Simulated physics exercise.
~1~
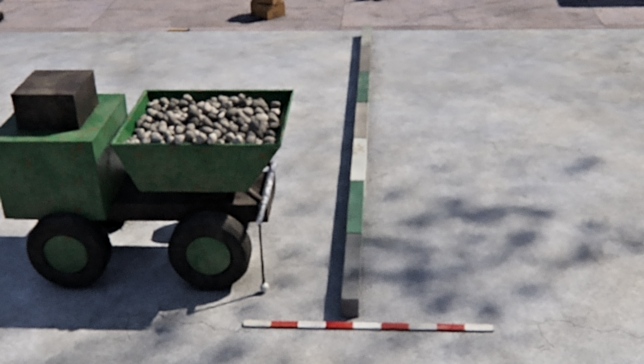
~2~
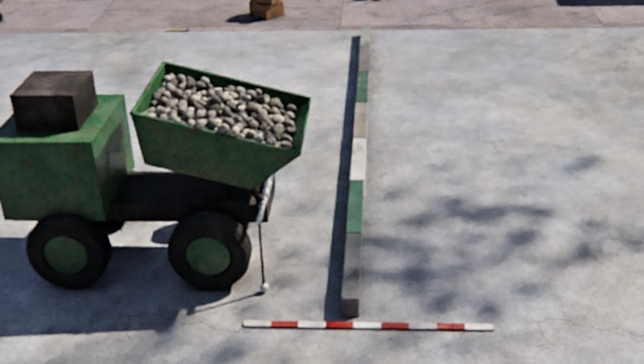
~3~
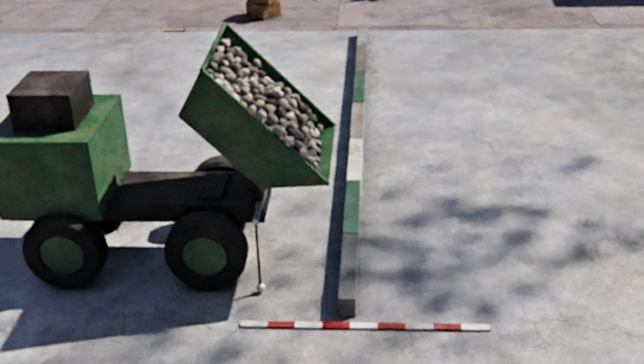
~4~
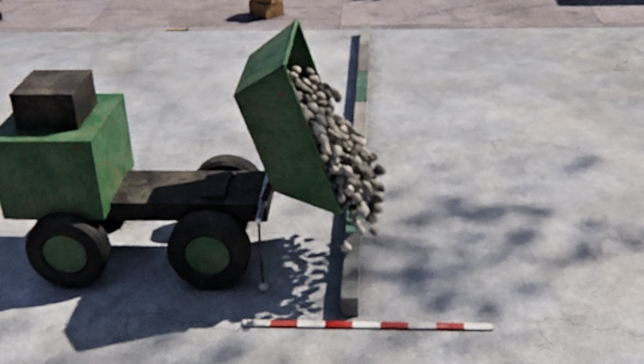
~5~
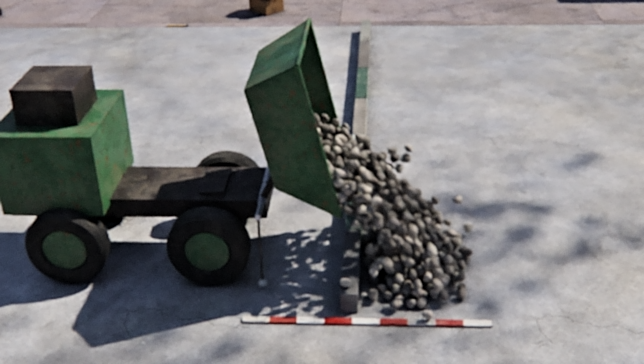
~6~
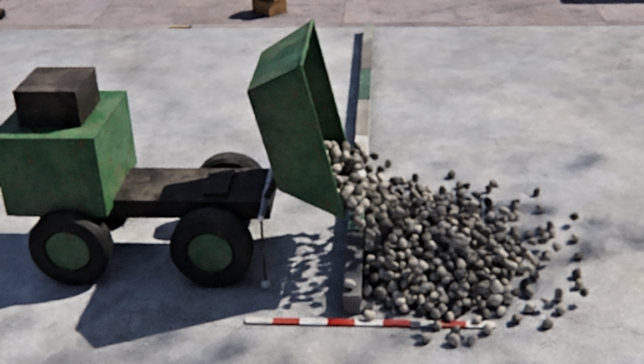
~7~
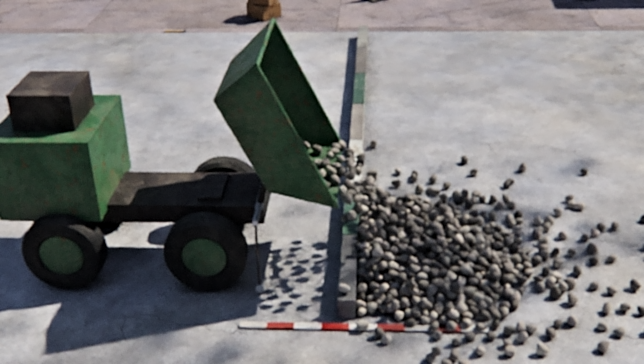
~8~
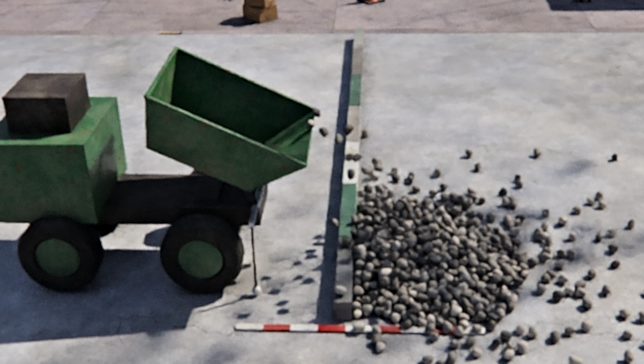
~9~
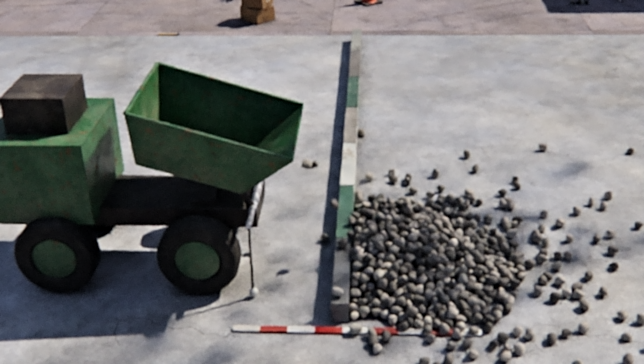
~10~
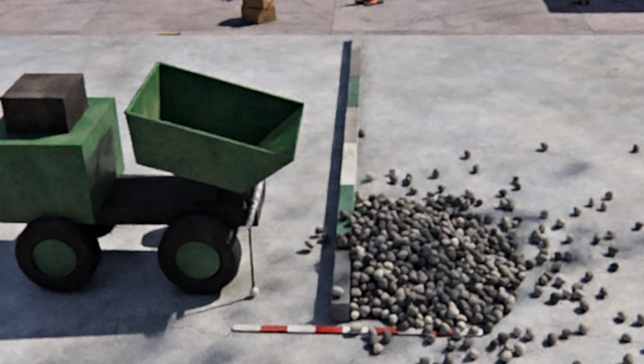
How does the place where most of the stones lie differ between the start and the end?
At the start the stones are loaded in the dumper's green skip, to the left of the kerb. By the end nearly all of them lie on the ground to the right of the kerb, in a heap with loose stones scattered around it.
